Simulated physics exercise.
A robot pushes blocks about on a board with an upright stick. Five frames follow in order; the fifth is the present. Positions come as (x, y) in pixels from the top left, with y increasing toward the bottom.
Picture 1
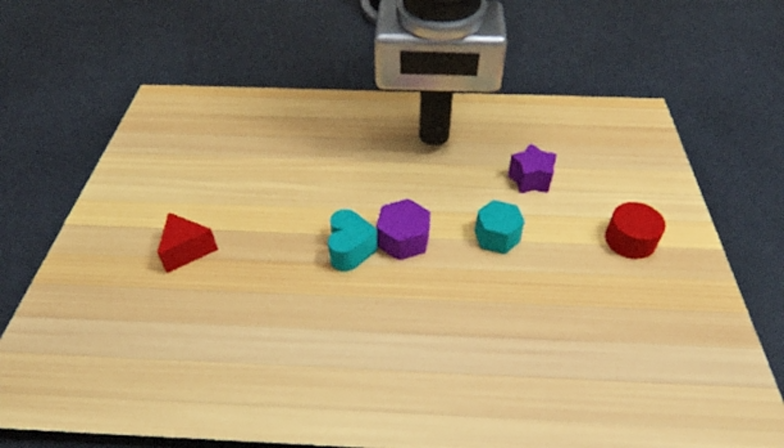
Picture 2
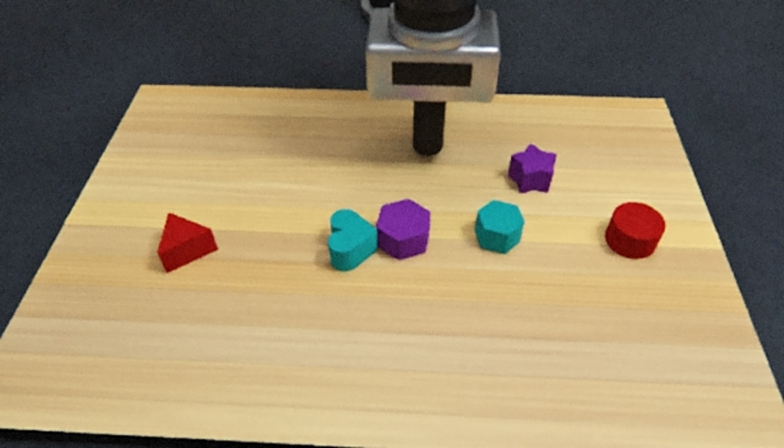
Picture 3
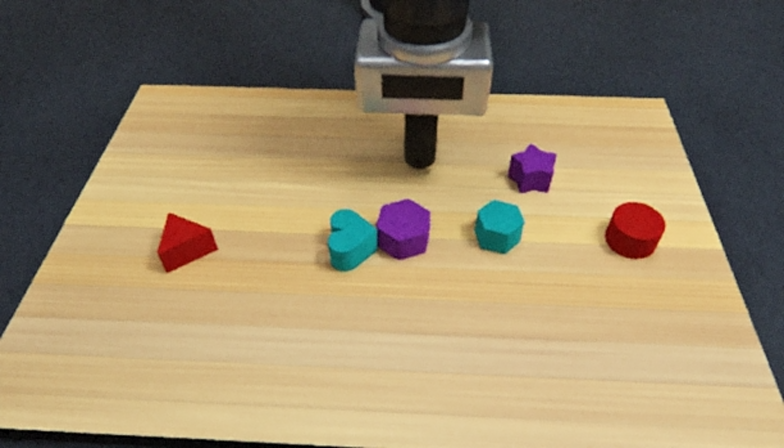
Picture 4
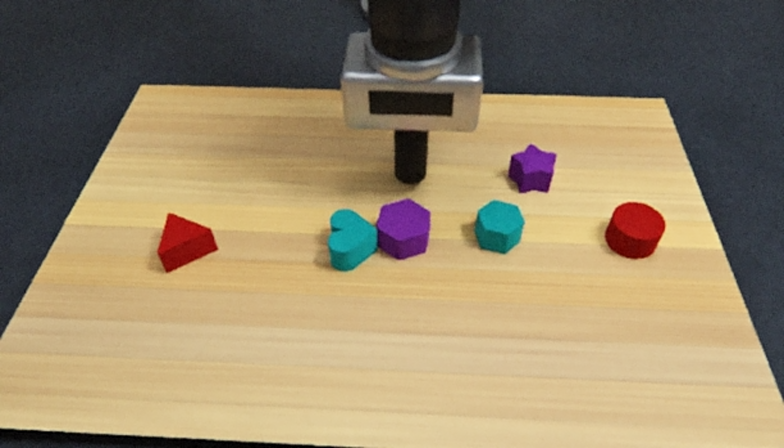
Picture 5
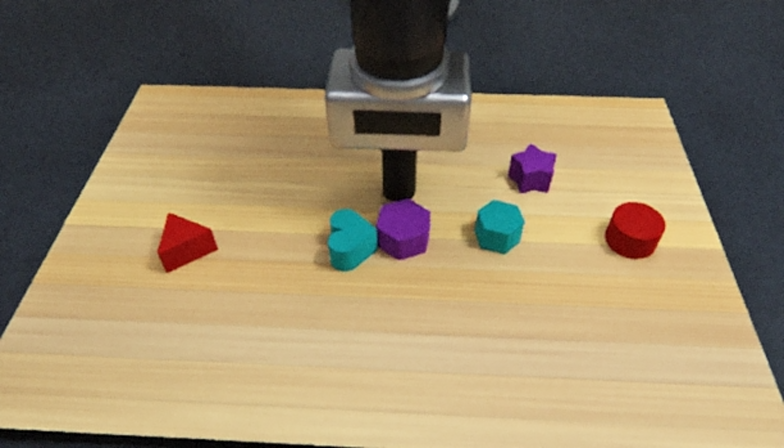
A robot arm with an upright black stick moved steadily down and slightly left over a wooden board, reaching just behind the purple hexagonal block, while the red, turquoise and purple blocks all stayed still.
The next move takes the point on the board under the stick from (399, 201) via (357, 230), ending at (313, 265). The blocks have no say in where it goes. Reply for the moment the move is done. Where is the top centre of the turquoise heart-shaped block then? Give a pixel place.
So, by the moment the path ends, you'll find the top centre of the turquoise heart-shaped block at (323, 276).
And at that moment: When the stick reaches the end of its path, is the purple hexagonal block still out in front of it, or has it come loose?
My prediction: No longer in front.
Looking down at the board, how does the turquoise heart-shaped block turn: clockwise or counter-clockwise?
Its spin: Anticlockwise.
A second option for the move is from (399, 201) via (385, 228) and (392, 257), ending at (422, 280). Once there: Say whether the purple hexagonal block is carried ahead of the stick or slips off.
Held in front.
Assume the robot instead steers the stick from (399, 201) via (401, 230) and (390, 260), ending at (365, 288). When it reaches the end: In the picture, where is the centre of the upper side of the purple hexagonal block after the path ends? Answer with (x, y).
My estimate: (405, 288).
What follows on the original path. One third of the way, stick at (370, 210); purple hexagonal block at (403, 221).
Two thirds of the way, stick at (342, 232); turquoise heart-shaped block at (335, 252), turned 35° anticlockwise; purple hexagonal block at (403, 222), turned 15° anticlockwise.
At the end, stick at (312, 255); turquoise heart-shaped block at (323, 276), turned 80° anticlockwise; purple hexagonal block at (403, 222), turned 15° anticlockwise.
